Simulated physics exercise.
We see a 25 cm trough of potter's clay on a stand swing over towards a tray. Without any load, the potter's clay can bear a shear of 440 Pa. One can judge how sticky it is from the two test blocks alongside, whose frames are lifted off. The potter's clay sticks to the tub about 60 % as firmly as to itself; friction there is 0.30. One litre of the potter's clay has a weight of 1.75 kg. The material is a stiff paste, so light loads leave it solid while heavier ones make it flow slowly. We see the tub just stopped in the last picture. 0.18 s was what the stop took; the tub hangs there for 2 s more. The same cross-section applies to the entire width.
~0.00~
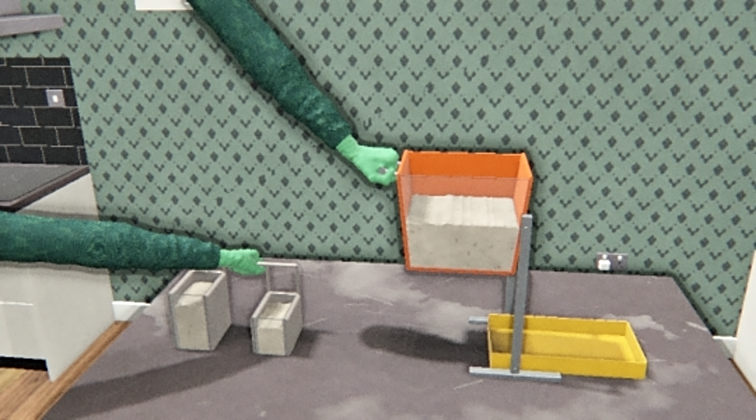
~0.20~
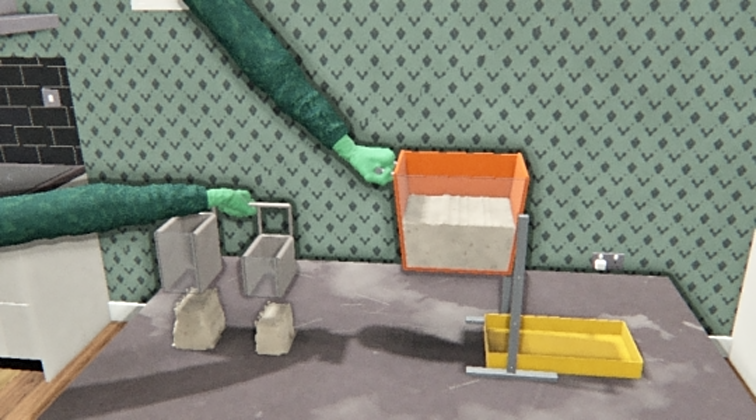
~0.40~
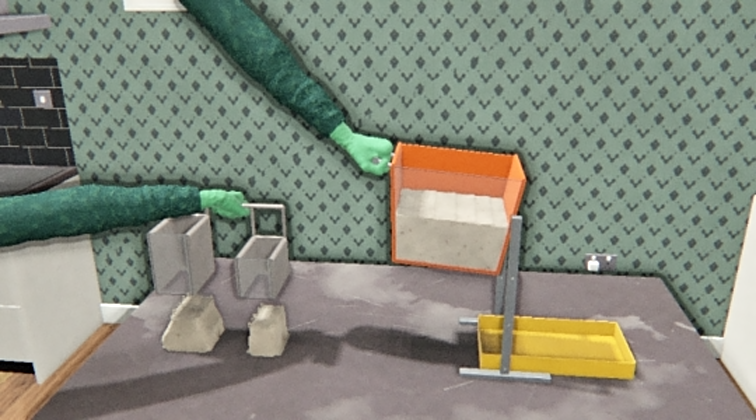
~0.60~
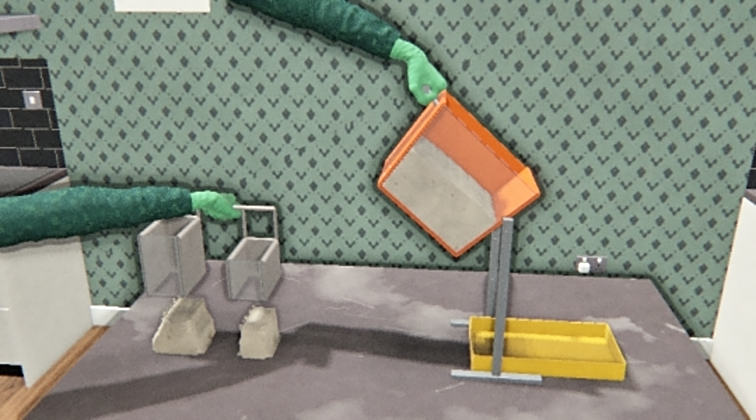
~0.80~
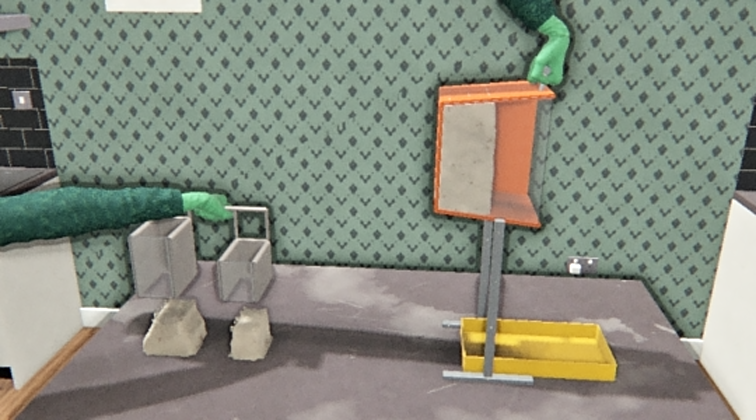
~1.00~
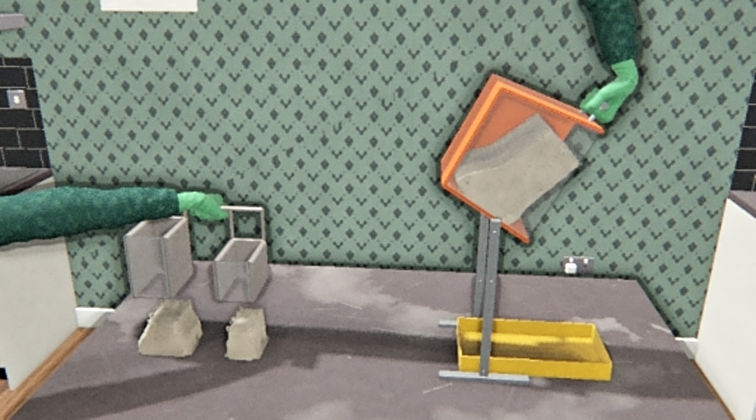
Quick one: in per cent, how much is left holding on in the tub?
Expect around 0 %.
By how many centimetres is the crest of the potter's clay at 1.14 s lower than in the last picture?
About 15 cm.
After 1.14 s, the tub is at 117 degrees and holds 30 %.
After 1.31 s, the tub is at 117 degrees and holds 0 %.
After 1.48 s, the tub is at 117 degrees and holds 0 %.
After 1.65 s, the tub is at 117 degrees and holds 0 %.
After 3.00 s, the tub is at 117 degrees and holds 0 %.
